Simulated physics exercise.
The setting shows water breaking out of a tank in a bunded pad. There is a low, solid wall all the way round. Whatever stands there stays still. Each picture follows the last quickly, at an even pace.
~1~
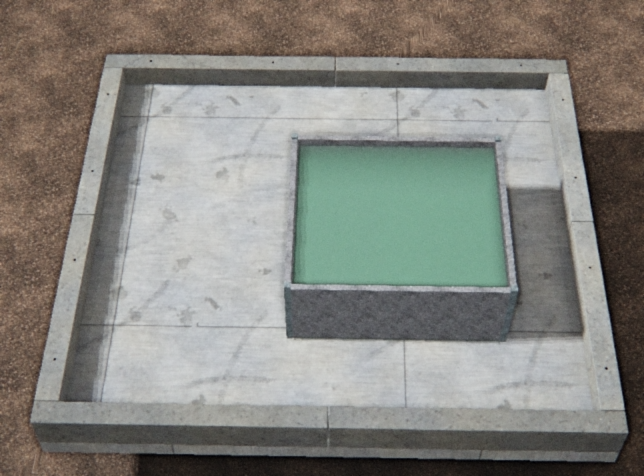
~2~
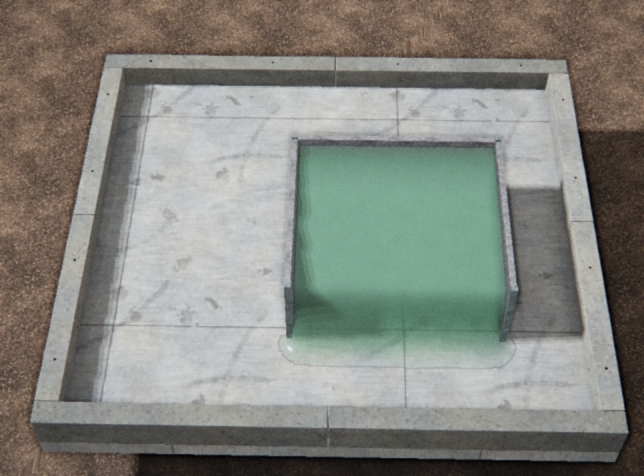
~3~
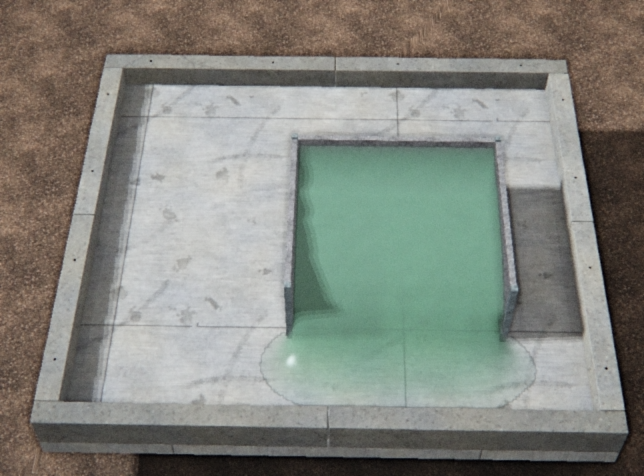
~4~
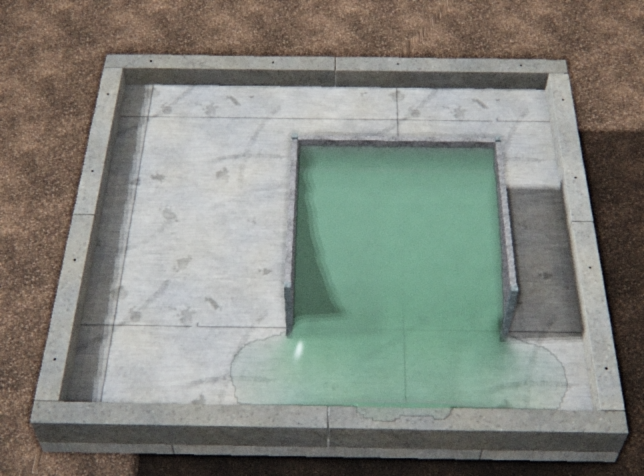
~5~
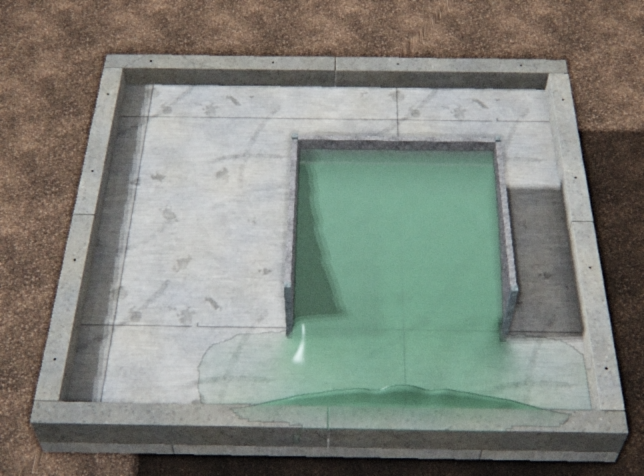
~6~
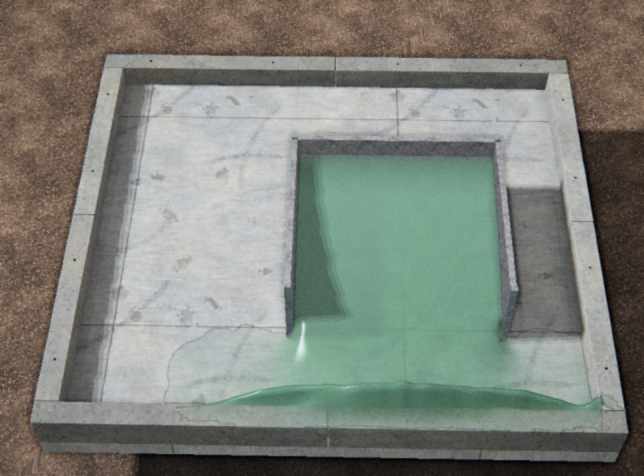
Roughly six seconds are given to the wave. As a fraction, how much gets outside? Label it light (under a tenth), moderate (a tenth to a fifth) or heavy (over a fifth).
Heavy.
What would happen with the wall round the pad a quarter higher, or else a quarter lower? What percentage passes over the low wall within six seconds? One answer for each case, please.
I'd expect around 14 per cent for the first wall and around 38 per cent for the second.
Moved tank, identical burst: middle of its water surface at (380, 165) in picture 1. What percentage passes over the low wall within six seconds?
18 %.
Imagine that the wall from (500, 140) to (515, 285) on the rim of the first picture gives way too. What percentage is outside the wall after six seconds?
About 28 %.
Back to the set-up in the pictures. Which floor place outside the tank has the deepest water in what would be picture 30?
About (538, 95).
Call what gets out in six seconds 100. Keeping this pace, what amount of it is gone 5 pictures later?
Roughly 45 %.
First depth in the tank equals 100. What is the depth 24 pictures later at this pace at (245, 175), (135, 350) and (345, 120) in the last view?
First 4, next 25, last 4 in a hundred.
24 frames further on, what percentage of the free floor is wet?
Estimated share: About 85 %.
A moment on, water covers 25 % of the floor; the low wall has let 4 % over.
Next, water covers 30 % of the floor; the low wall has let 11 % over.
Then, water covers 55 % of the floor; the low wall has let 22 % over.
Later, water covers 75 % of the floor; the low wall has let 24 % over.
In the end, water covers 80 % of the floor; the low wall has let 24 % over.
